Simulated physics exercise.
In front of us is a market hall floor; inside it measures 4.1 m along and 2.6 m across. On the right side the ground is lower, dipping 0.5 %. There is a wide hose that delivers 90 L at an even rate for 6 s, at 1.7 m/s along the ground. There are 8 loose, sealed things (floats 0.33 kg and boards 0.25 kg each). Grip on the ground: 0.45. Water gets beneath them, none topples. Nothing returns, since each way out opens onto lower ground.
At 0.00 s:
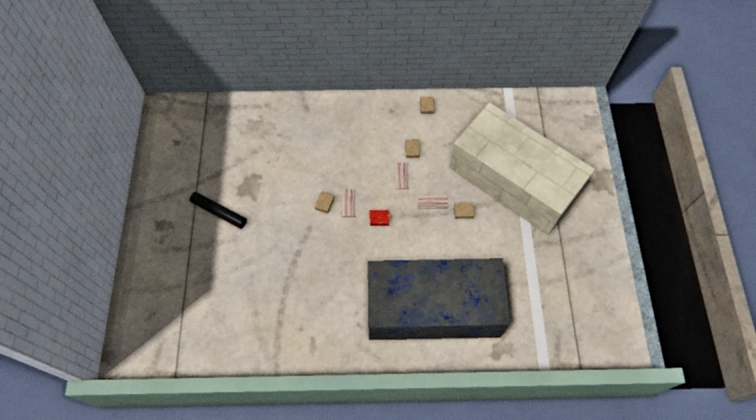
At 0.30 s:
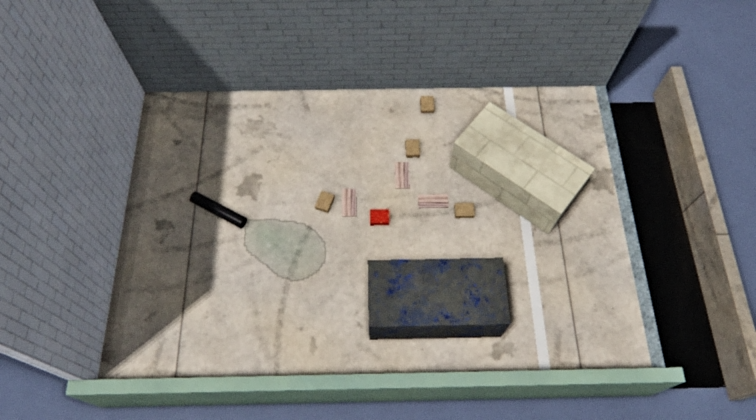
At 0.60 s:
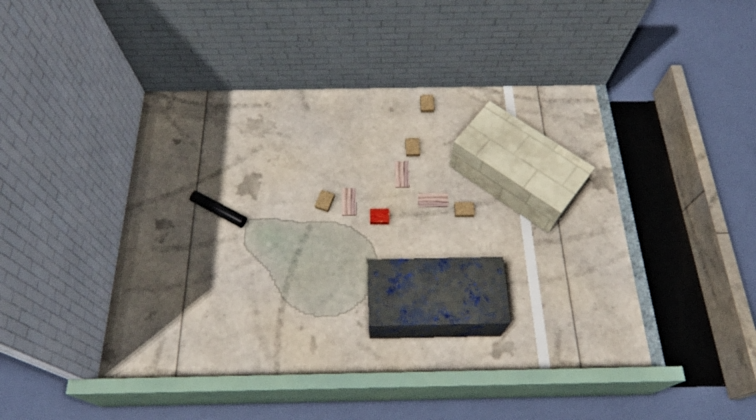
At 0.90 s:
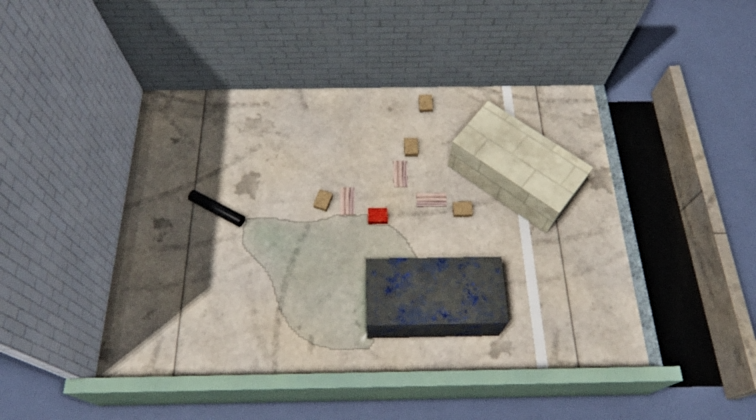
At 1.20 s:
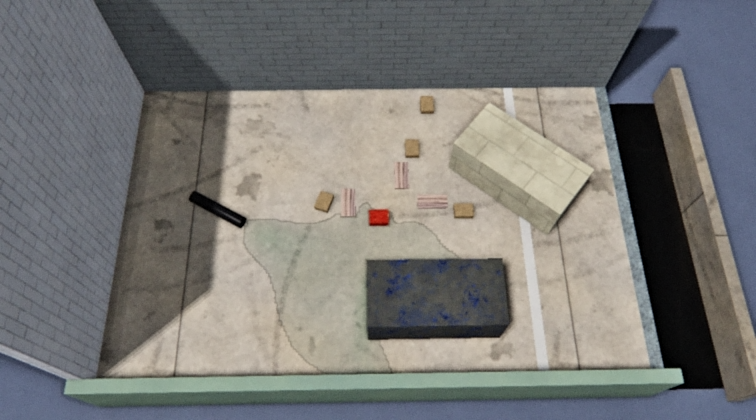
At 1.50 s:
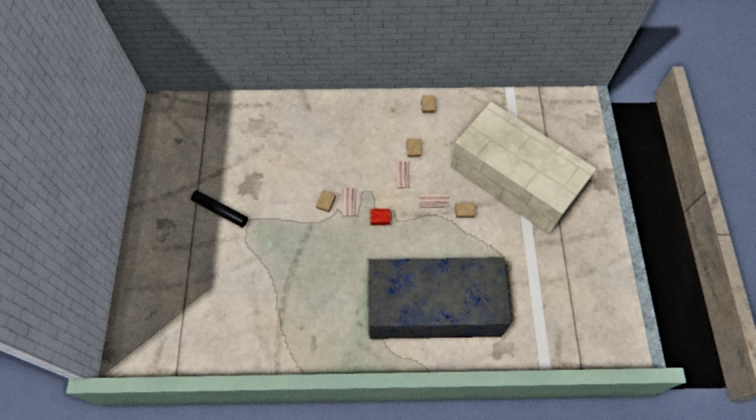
A dark, blue-speckled block and a pale tiled block sit on a stained, light floor between grey brick walls, seen from high above, with a lower dark strip at right. Around a small red block lie four tan blocks and three striped pieces, with a black hose at left. Clear water spreads from the hose rightward, reaching the dark block and red piece, while the objects and view stay essentially still.
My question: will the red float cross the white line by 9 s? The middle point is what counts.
Note: Red float stops before it.
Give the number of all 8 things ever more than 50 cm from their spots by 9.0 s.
0 in all.
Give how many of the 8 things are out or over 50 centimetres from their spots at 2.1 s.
At that time I count 0.
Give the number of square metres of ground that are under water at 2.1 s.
Wet: Near 2.0 m2.
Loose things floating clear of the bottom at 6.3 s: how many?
0 of them.
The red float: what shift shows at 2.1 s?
0 cm, give or take.
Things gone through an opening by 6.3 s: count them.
It comes to 0.
After 2.1 s the red float is near (381, 216), 0.0 m from its start, aground; 0 of 8 are over the mark; 0 afloat.
After 4.0 s the red float is near (381, 216), 0.0 m from its start, aground; 0 of 8 are over the mark; 0 afloat.
After 6.3 s the red float is near (381, 216), 0.0 m from its start, aground; 0 of 8 are over the mark; 0 afloat.
After 9.0 s the red float is near (381, 216), 0.0 m from its start, aground; 0 of 8 are over the mark; 0 afloat.
